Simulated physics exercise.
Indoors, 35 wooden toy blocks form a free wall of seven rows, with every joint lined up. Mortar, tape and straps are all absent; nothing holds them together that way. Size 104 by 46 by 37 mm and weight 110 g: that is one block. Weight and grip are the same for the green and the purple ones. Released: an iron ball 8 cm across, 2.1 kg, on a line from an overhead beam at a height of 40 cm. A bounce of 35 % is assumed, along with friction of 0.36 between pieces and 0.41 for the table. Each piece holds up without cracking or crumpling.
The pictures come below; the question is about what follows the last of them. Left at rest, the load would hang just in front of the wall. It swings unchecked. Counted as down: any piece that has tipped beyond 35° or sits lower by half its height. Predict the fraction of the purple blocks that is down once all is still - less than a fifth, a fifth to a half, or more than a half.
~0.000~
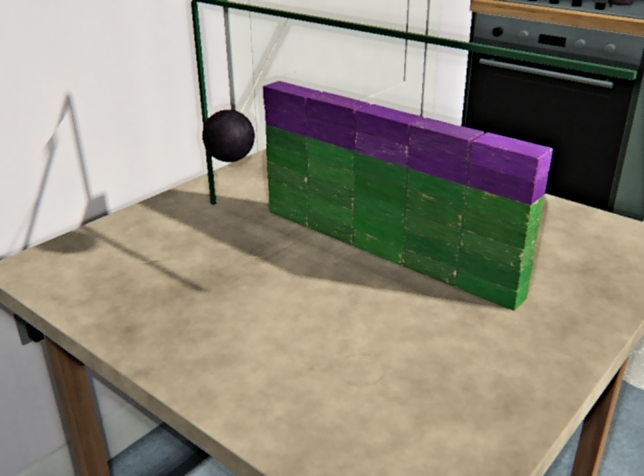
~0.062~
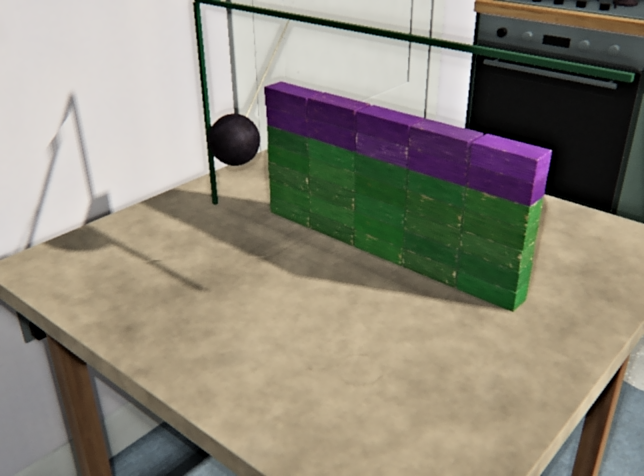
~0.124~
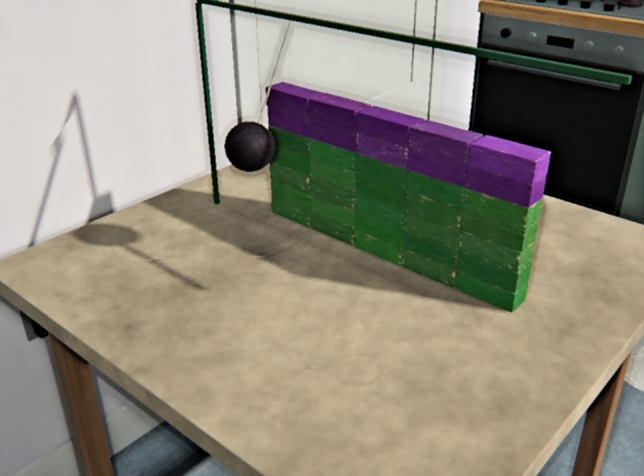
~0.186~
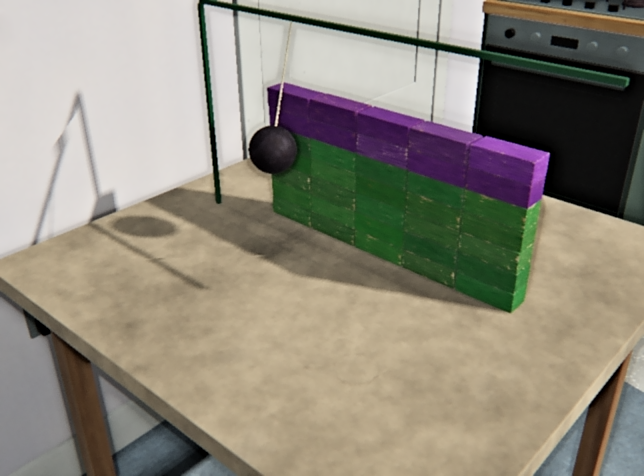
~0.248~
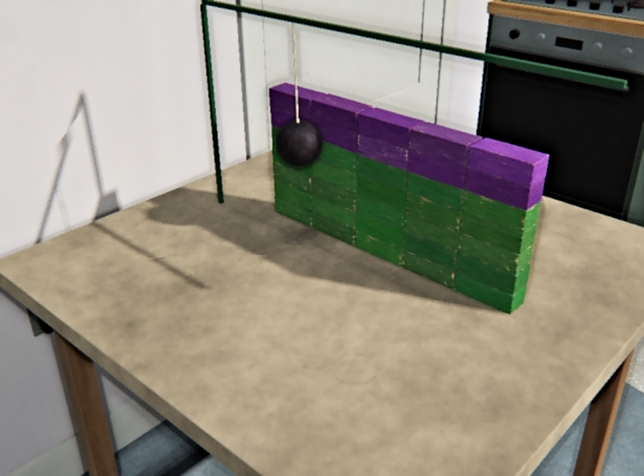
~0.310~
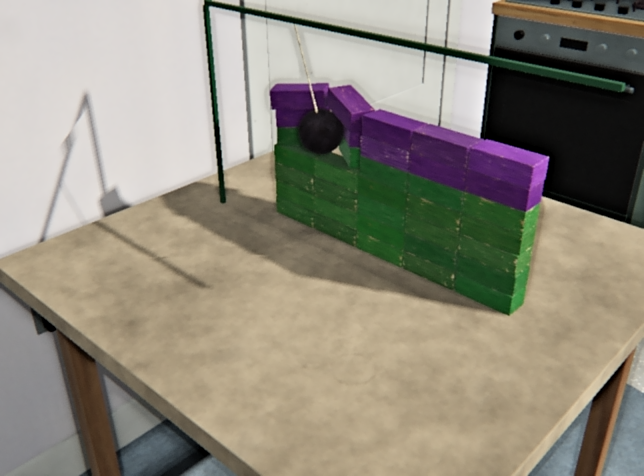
The fraction is a fifth to a half.
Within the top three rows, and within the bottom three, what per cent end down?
For the top it's 40 in a hundred, for the bottom 0 in a hundred.
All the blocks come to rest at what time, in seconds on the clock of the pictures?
Rest time: Around 2.0 s.
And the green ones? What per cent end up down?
Of the green ones, 10 in a hundred finish down.
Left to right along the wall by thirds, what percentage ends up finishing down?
40 / 0 / 0 %, left to right.
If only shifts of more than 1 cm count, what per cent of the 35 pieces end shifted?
15 percent of them have shifted.
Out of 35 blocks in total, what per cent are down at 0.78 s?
15 per cent by then.
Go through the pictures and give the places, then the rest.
In the first frame (pixels give the middle of a visible side; the camera moves round a little), ball (226, 130) line 43° before plumb; top purple block (503, 162); top green block (330, 154); none has stirred.
In the second frame, ball (232, 135) line 40° before plumb; top purple block (502, 163).
In the third frame, ball (246, 144) line 30° before plumb; top purple block (501, 164).
In the fourth frame, ball (268, 154) line 15° before plumb; top purple block (500, 165).
In the fifth frame, ball (296, 153) line 2° past plumb; top purple block (500, 167).
In the sixth frame, ball (318, 143) line 17° past plumb; top purple block (499, 169); steepest lean 8°, the block at (351, 98); movement in 7 of them.
After 0.38 s, line 29° past plumb; 1 of the 10 purple blocks down (2 of 35 in all colours); top purple block unmoved; top green block 25° from how it stood, 19 mm lower.
After 0.52 s, line 34° past plumb; 4 of the 10 purple blocks down (6 of 35 in all colours); top purple block unmoved; top green block 71° from how it stood, 11 cm lower.
After 0.78 s, line 15° before plumb; 4 of the 10 purple blocks down (6 of 35 in all colours); top purple block unmoved; top green block on its side.
In the end (2.1 s), line 10° before plumb; 4 of the 10 purple blocks down (6 of 35 in all colours); top purple block unmoved; top green block on its side. That is 40 per cent. From the last view, middles, top purple block near (508, 164), top green block near (380, 195).
